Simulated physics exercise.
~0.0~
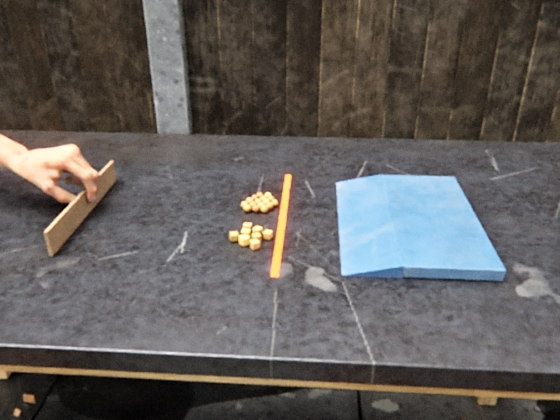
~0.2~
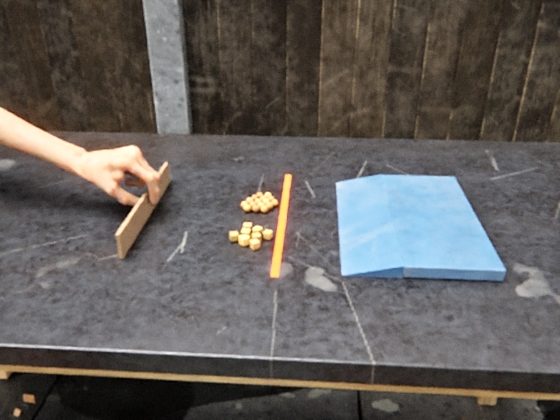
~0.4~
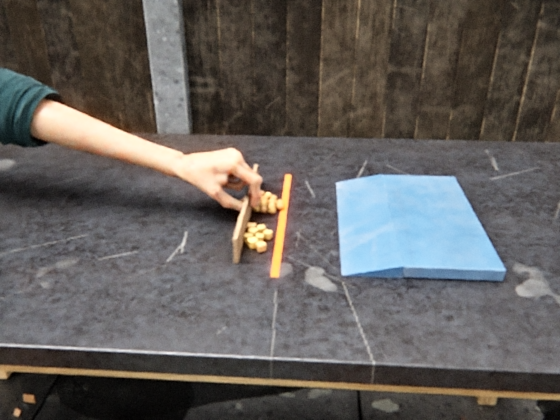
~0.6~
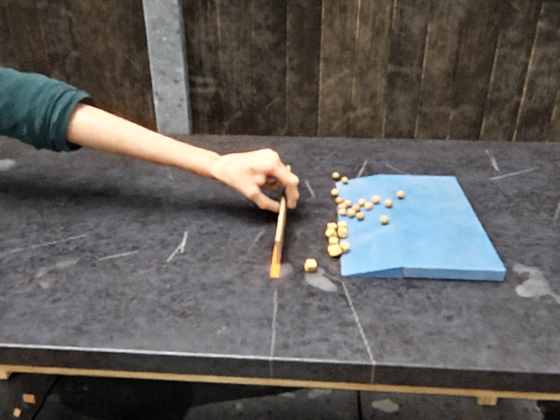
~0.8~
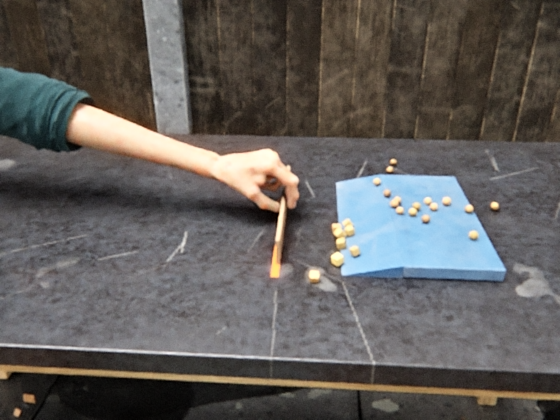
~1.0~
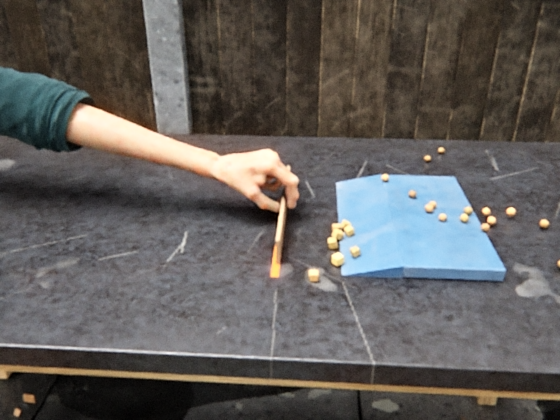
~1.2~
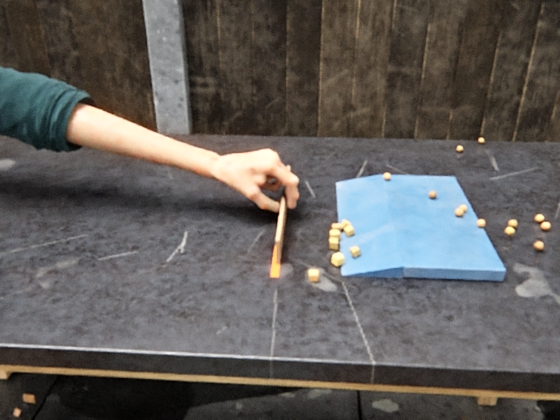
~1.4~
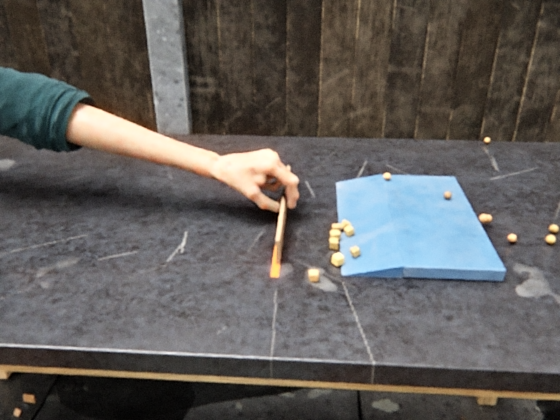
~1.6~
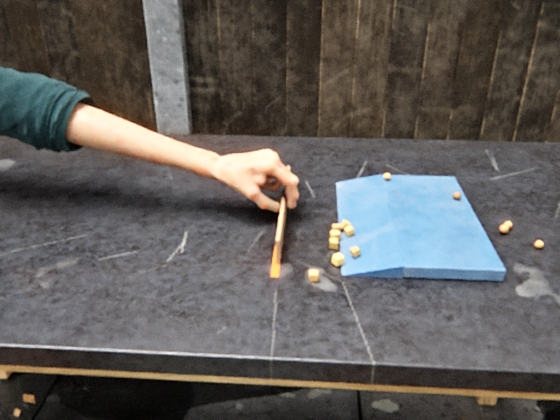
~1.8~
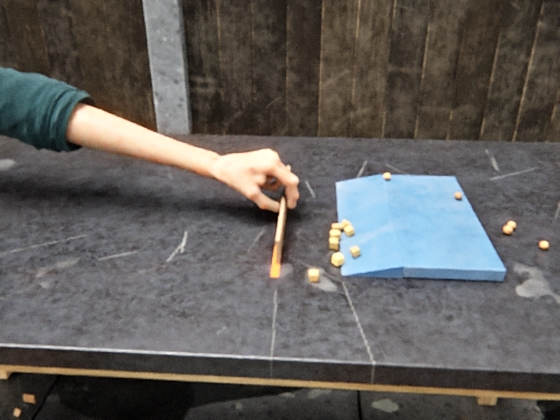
The video shows a hand sliding an upright piece of card rightward into two handfuls of small loose pieces and stopping at the orange tape; the farther handful scatters over and past the blue ramp's top, while the nearer one settles around its near edge.
